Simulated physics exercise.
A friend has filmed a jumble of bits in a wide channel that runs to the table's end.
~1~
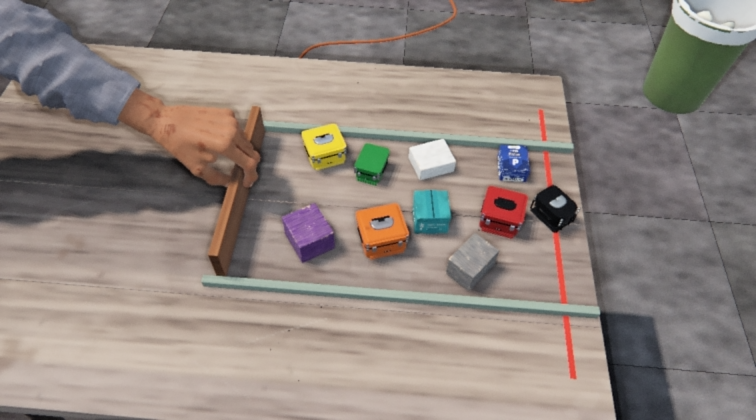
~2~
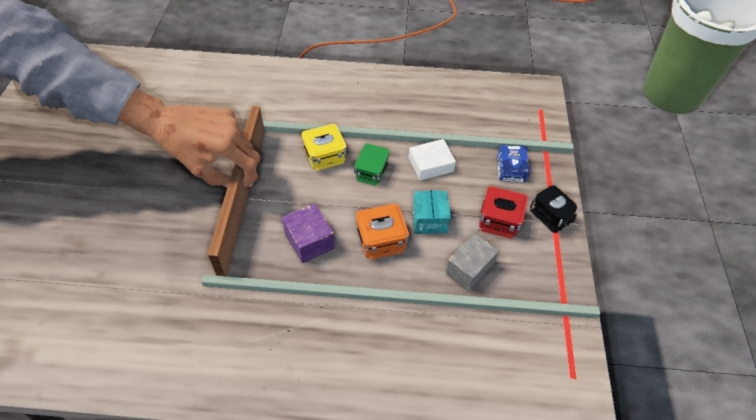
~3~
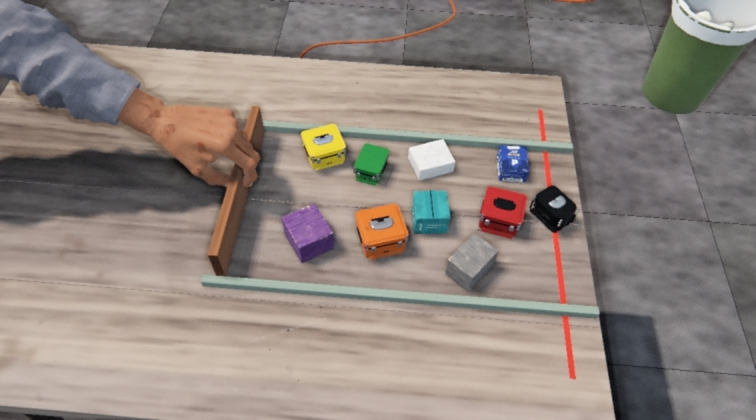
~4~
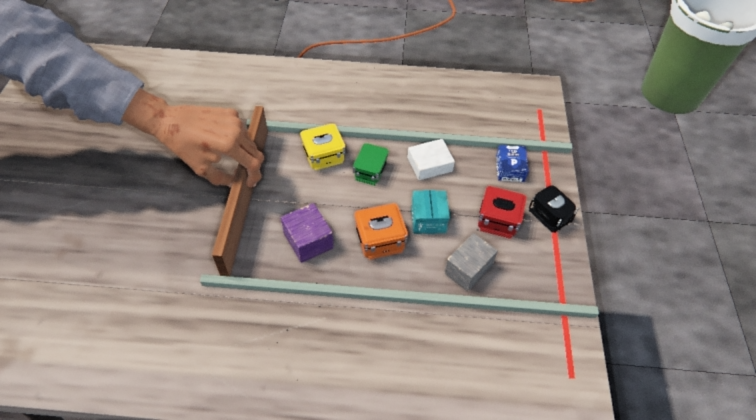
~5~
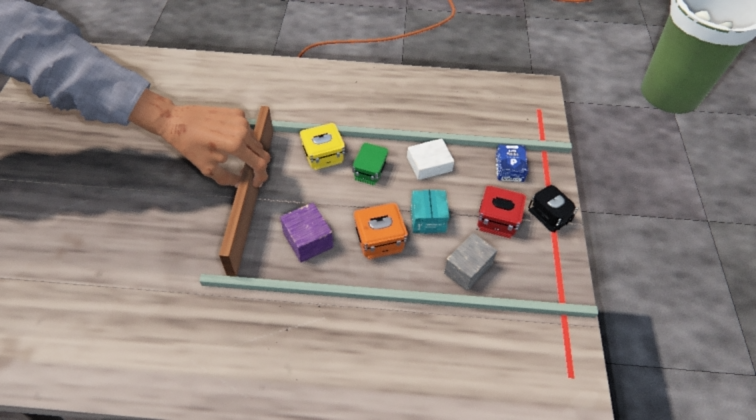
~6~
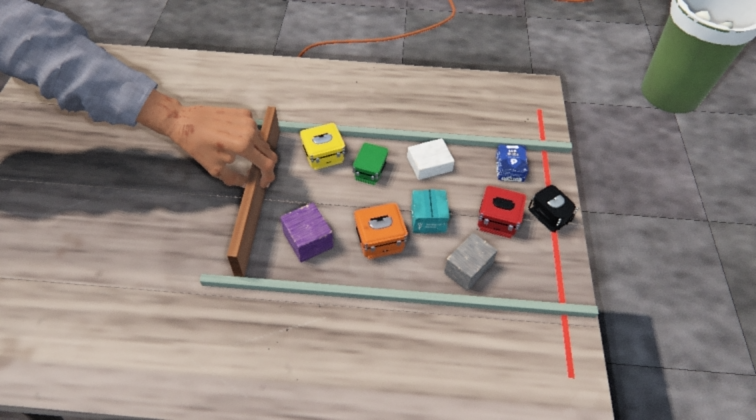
A hand slides a wooden board slightly right toward small colourful cases that stay still.
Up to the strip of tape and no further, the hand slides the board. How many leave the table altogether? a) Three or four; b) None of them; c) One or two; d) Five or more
Five or more (d).
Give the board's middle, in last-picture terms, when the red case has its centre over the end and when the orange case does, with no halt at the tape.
For the red case at (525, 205), for the orange case at (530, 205).
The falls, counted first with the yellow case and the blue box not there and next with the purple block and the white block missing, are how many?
Well, the first time you'd get 5, and the next time 4.
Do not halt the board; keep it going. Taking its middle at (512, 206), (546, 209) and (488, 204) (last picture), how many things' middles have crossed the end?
Middles past end - pos 1: 3, pos 2: 7, pos 3: 1.
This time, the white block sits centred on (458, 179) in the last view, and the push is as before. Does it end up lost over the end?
From that start the object does not stay.
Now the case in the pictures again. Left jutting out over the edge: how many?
The figure is 3.
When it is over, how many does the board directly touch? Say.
The count is 3.
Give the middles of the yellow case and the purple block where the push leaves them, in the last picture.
Yellow case: About (569, 171); purple block: About (582, 264).
Soon after, none off yet; black case at rest near (553, 208); blue box at rest near (512, 163); red case at rest near (501, 211).
Then, none off yet; black case at rest near (553, 208); blue box moved about its own width near (547, 160); red case at rest near (502, 211).
Further on, one off so far; black case tipped well over near (598, 219); blue box falling near (550, 301); red case moved about its own width near (563, 213).
At rest, the number that fall off is five or more; fallen, green case, orange case, white block, grey block, red case, blue box and black case.
